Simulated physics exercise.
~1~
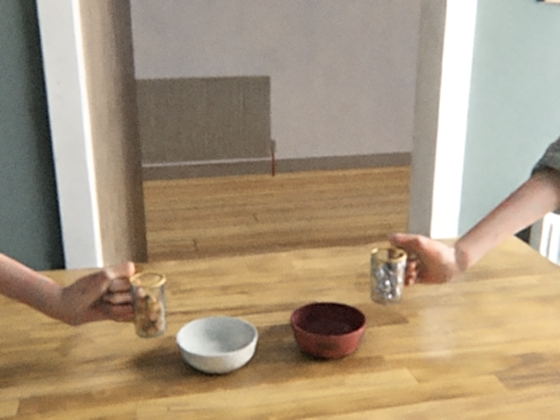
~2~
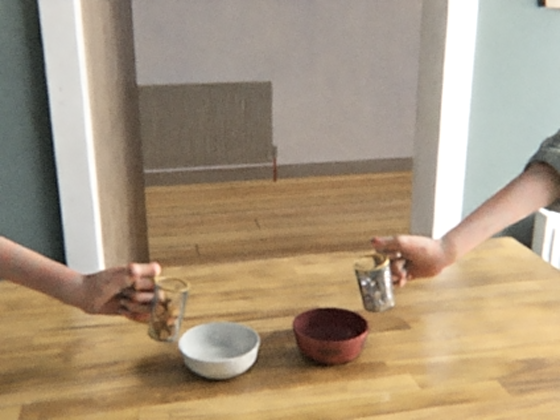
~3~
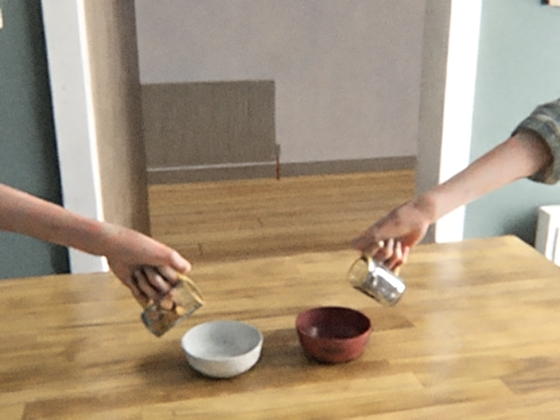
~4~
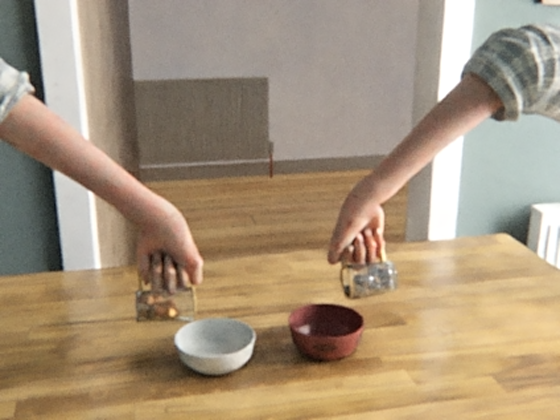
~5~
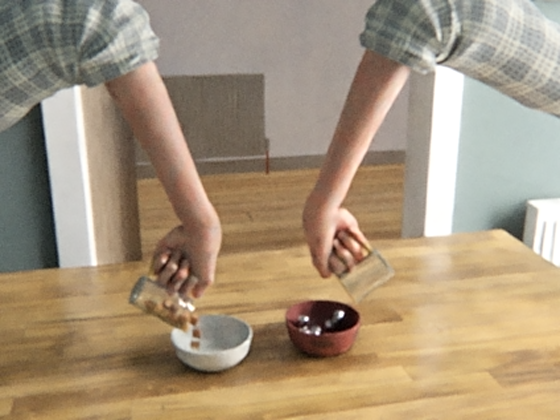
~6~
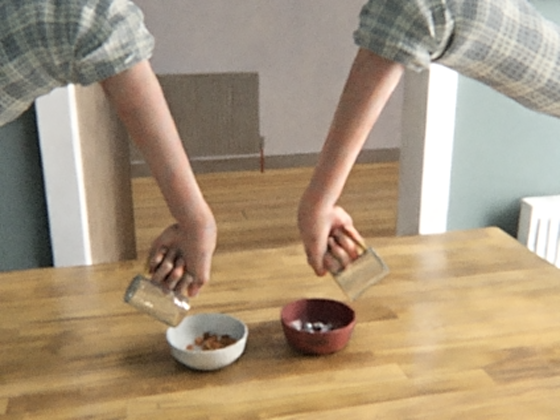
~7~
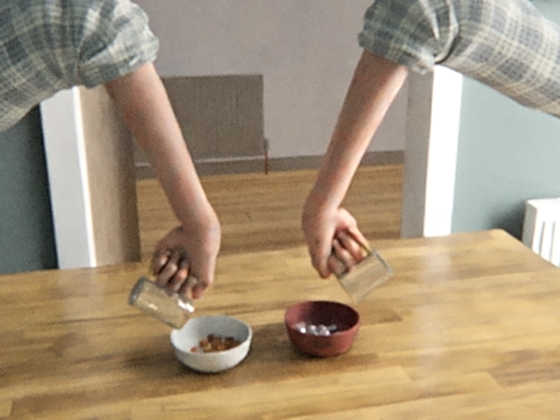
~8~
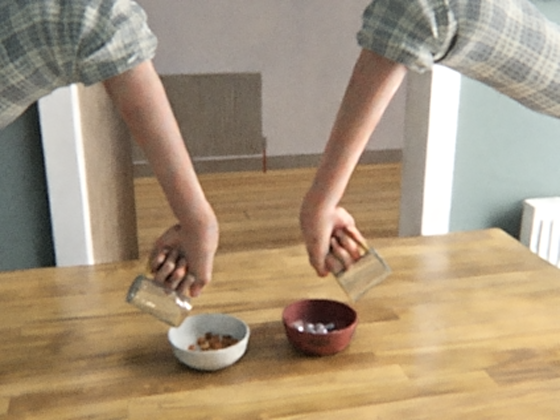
Two hands tip glass cups over a white bowl and a red bowl, emptying everything inside.
